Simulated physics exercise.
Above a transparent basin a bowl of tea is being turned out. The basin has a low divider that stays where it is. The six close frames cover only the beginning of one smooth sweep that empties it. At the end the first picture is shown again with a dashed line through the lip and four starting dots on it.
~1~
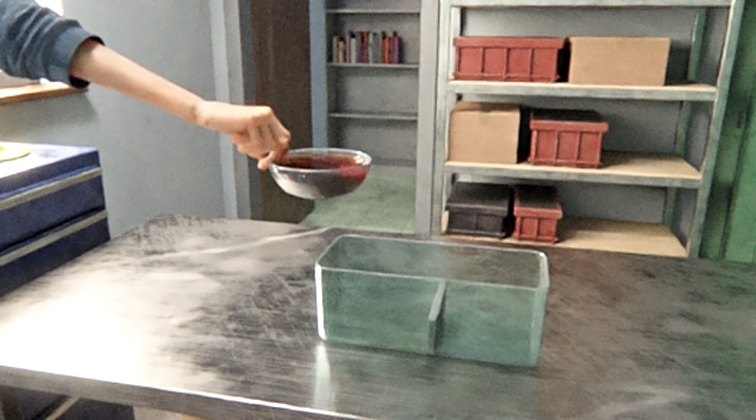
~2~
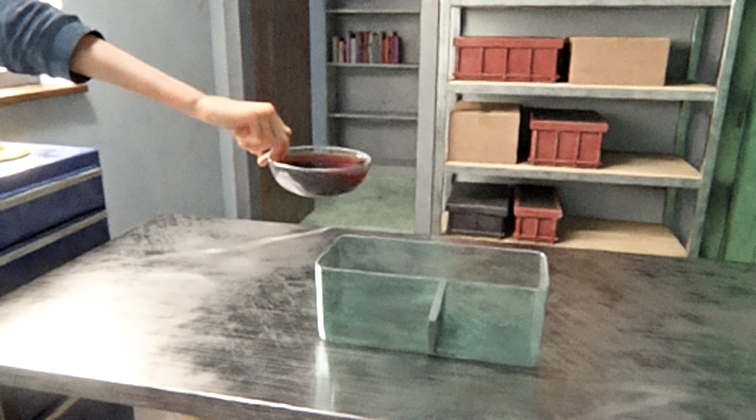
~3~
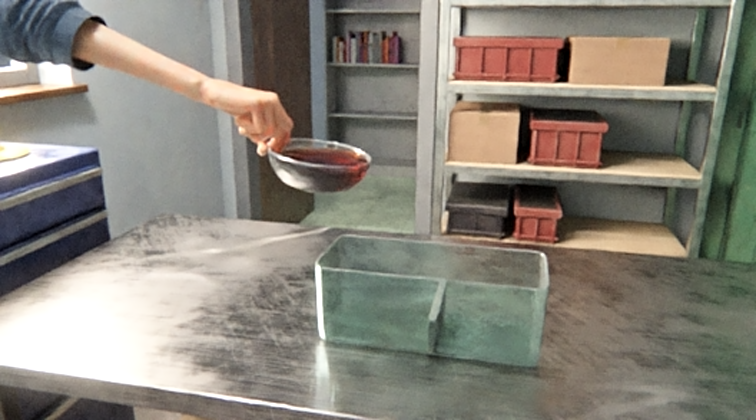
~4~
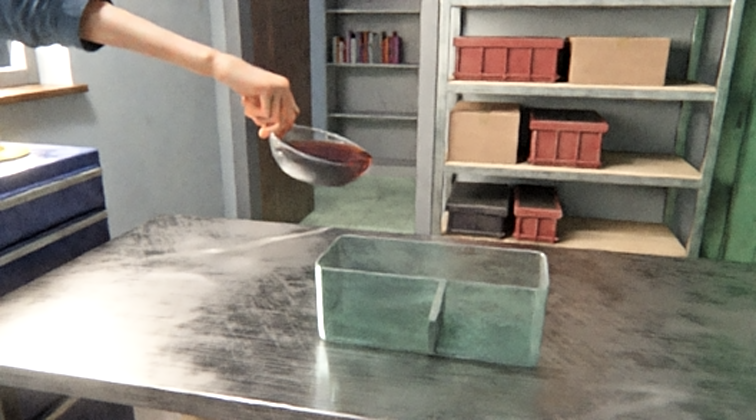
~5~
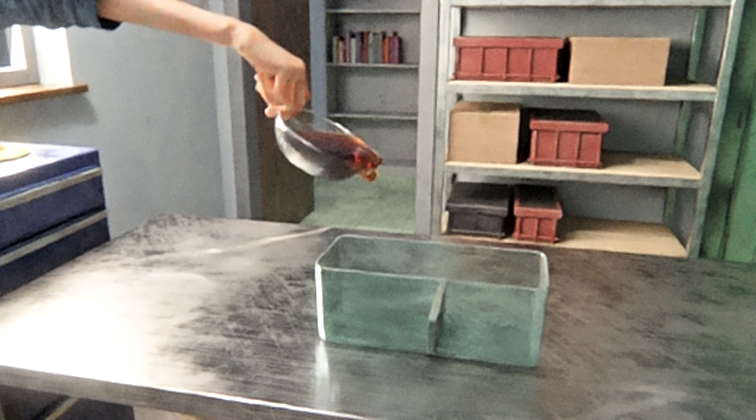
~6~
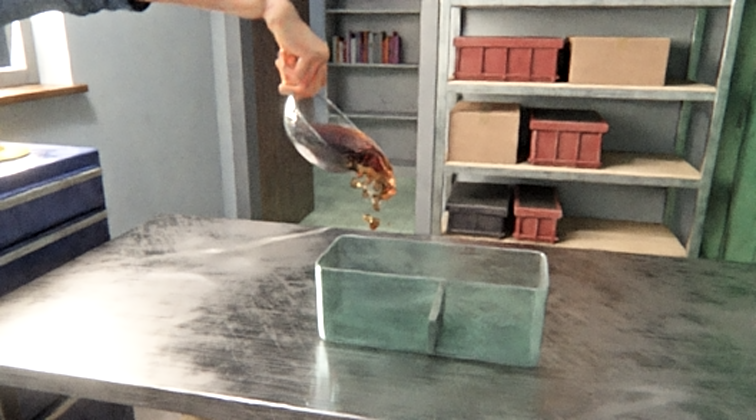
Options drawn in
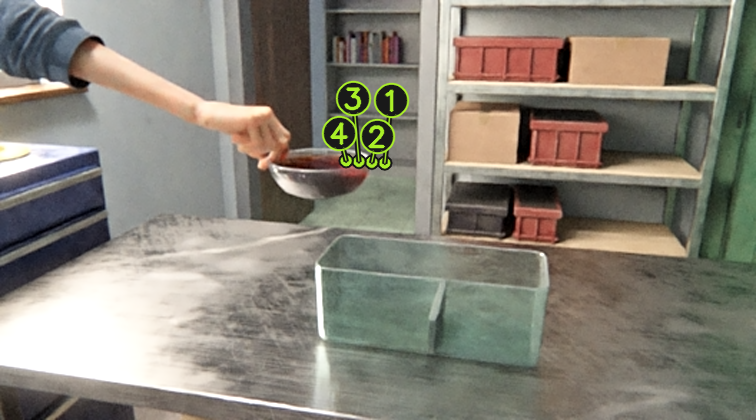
In a storage room, a hand tilting a glass bowl rightward above a divided clear basin, dark reddish-brown liquid pouring over its lip.
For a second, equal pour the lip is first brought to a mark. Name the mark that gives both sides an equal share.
Go for 3.
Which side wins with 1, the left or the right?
More ends on the right.
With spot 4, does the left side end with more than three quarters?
Yes.
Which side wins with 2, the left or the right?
More ends on the right.
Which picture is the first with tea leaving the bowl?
Picture 4.
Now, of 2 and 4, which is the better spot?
Spot 2.
On the marked copy, 1 at (384, 163); 2 at (371, 162); 3 at (358, 161); 4 at (346, 160).
Choosing 1, about 16 % ends left of the wall and 83 % right of it.
Choosing 2, about 27 % ends left of the wall and 71 % right of it.
Choosing 3, about 49 % ends left of the wall and 48 % right of it.
Choosing 4, about 85 % ends left of the wall and 13 % right of it.
